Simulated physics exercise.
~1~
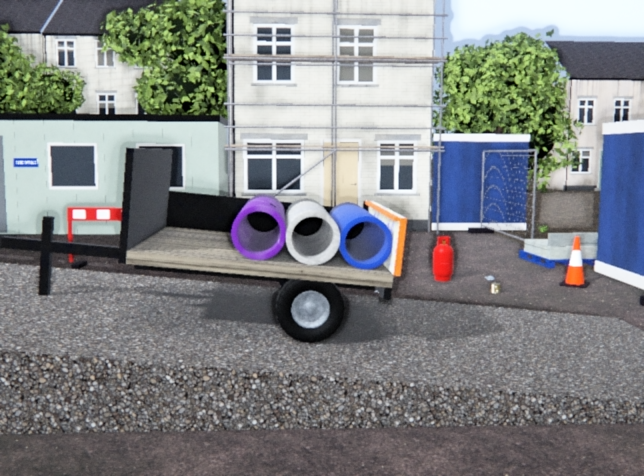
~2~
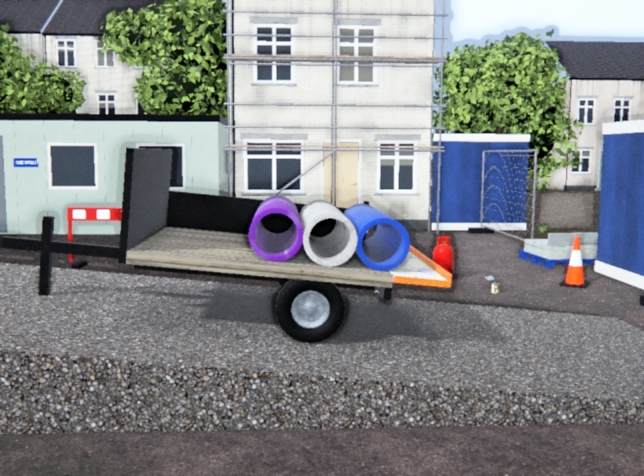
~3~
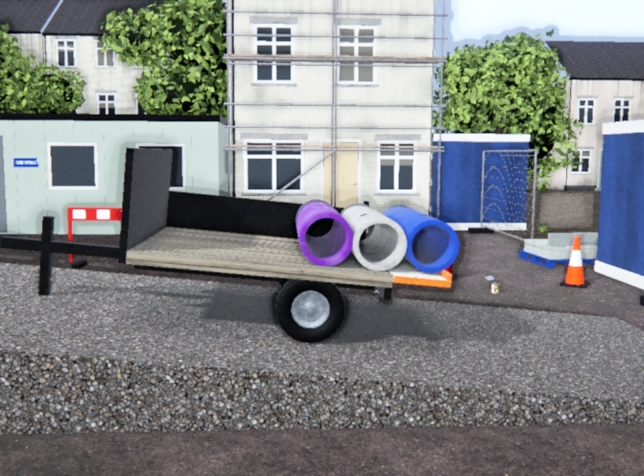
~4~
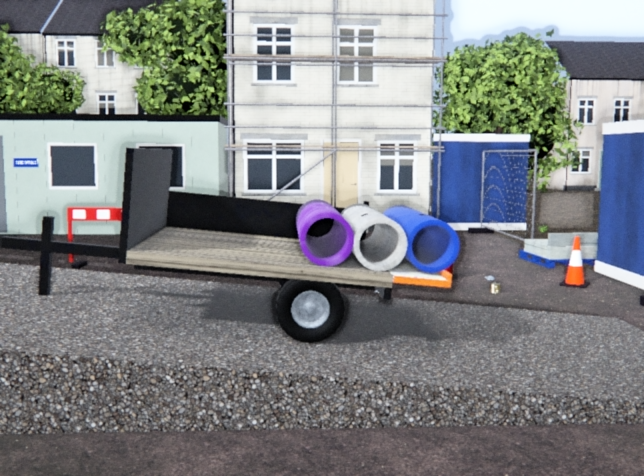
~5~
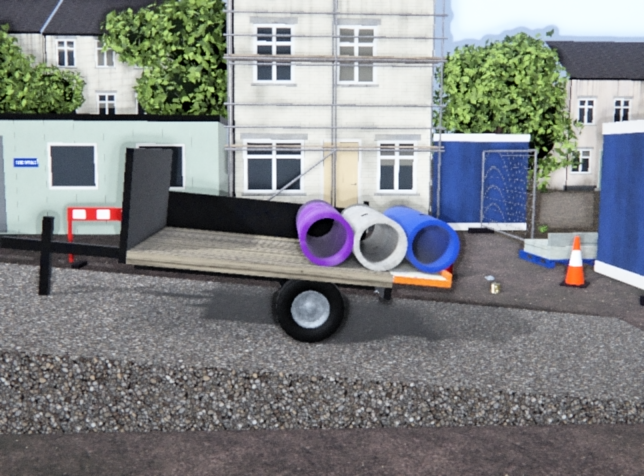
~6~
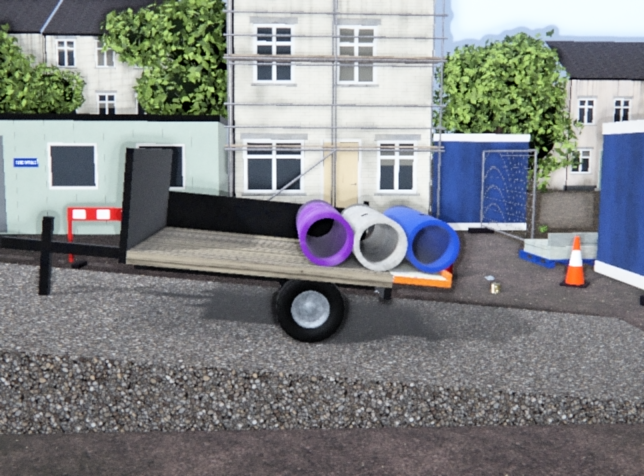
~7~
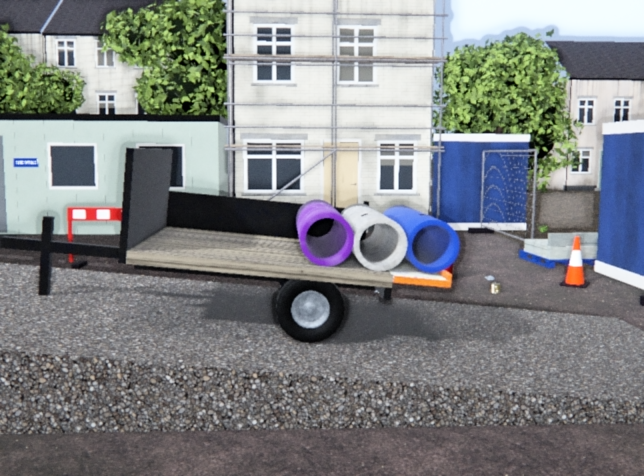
Three pipes roll right as the trailer's tailgate drops, then stop against its raised lip.
